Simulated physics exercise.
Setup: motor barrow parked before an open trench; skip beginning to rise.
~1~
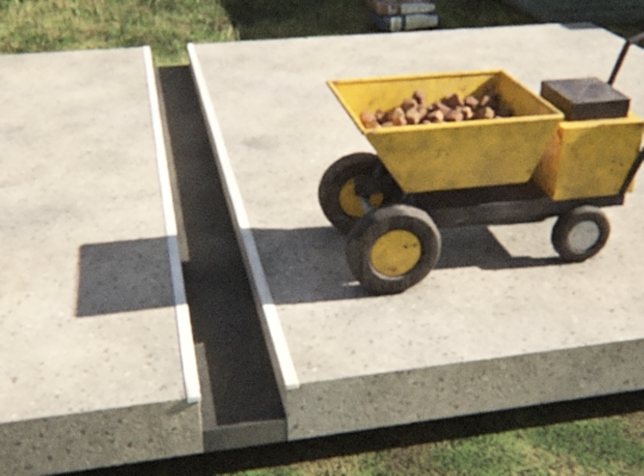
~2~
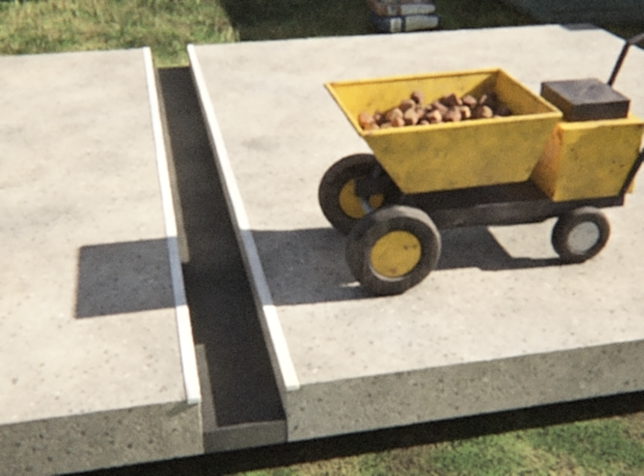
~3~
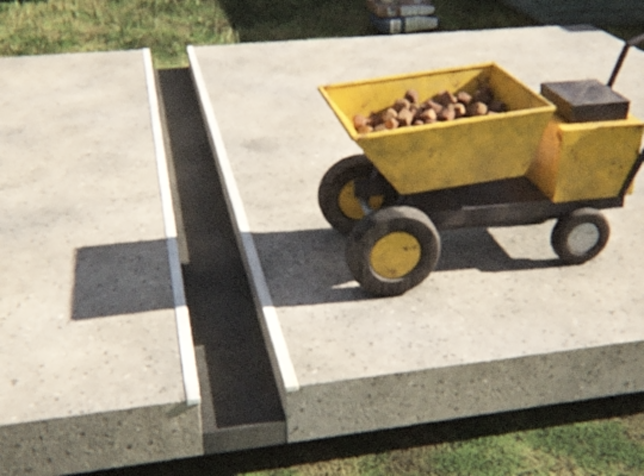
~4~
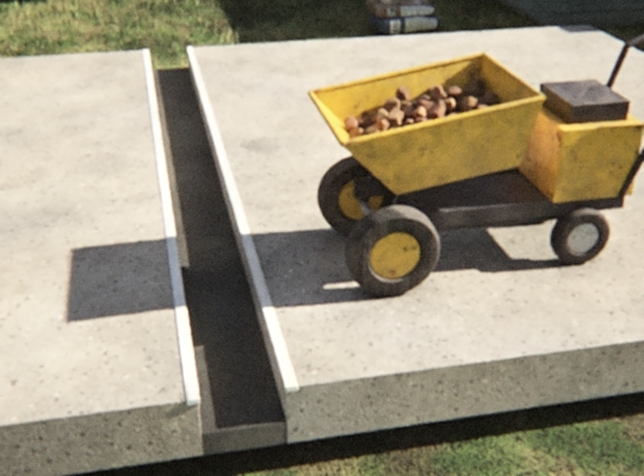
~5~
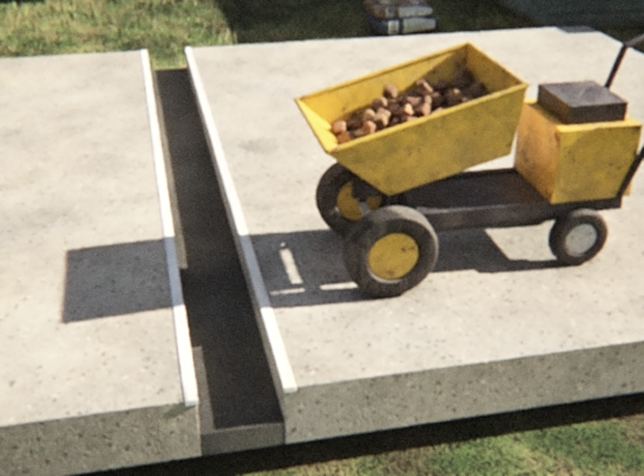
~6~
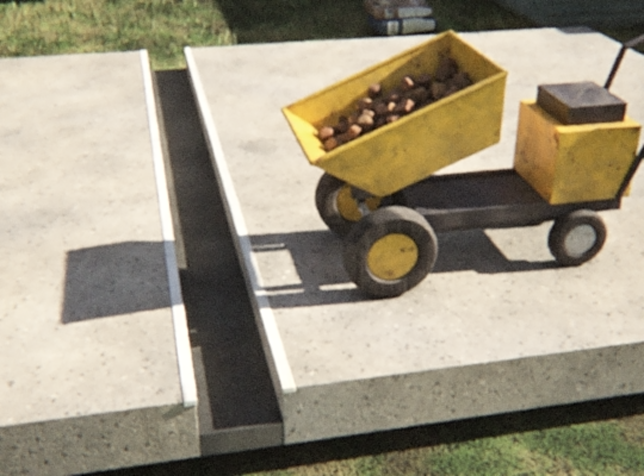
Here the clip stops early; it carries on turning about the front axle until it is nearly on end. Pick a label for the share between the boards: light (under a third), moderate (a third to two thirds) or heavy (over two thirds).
Heavy - over two thirds.
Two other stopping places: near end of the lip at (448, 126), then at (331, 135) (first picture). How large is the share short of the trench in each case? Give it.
Try 1 about 50 %, try 2 about 0 %.
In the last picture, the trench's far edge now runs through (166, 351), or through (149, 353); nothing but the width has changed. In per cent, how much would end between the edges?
90 % then 100 %, roughly.
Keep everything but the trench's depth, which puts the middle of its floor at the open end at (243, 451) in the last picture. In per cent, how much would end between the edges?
Estimate: Approx. 100 per cent.
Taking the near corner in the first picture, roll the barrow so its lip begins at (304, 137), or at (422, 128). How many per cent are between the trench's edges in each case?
Roughly 20 and 50 percent respectively.
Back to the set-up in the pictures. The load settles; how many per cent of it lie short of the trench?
Roughly 0 per cent of the load.
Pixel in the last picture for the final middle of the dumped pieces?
Centre at rest, last view: Approx. (212, 290).
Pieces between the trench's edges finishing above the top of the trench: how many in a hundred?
My estimate would be close to 20 per cent.
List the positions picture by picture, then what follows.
Lip of the skip at (364, 133), level; top of the load at (455, 126), clay clods; first edge of the trench at (278, 335); far edge at (187, 346), the trench over half as wide as the skip, and about half as deep as wide, in the first frame.
Lip of the skip at (361, 135), tipped barely; top of the load at (454, 114), in the second frame.
Lip of the skip at (354, 139), tipped barely; top of the load at (448, 112), in the third frame.
Lip of the skip at (342, 144), tipped a little; top of the load at (469, 104), in the fourth frame.
Lip of the skip at (327, 152), tipped clearly; top of the load at (453, 101), in the fifth frame.
Lip of the skip at (312, 163), tipped clearly; top of the load at (438, 94); first edge of the trench at (274, 338); far edge at (183, 349), in the sixth frame.
Soon, skip tipped steeply; all in the skip.
A while on, skip tipped right over; about two thirds in the skip; about a quarter in or heaped over the trench; a stray few falling.
Towards the end, skip tipped right over; a small part in the skip; most in or heaped over the trench; a small part beyond it.
Finally, skip tipped right over; a small part in the skip; a stray few short of the trench; most in or heaped over the trench; a small part beyond it.
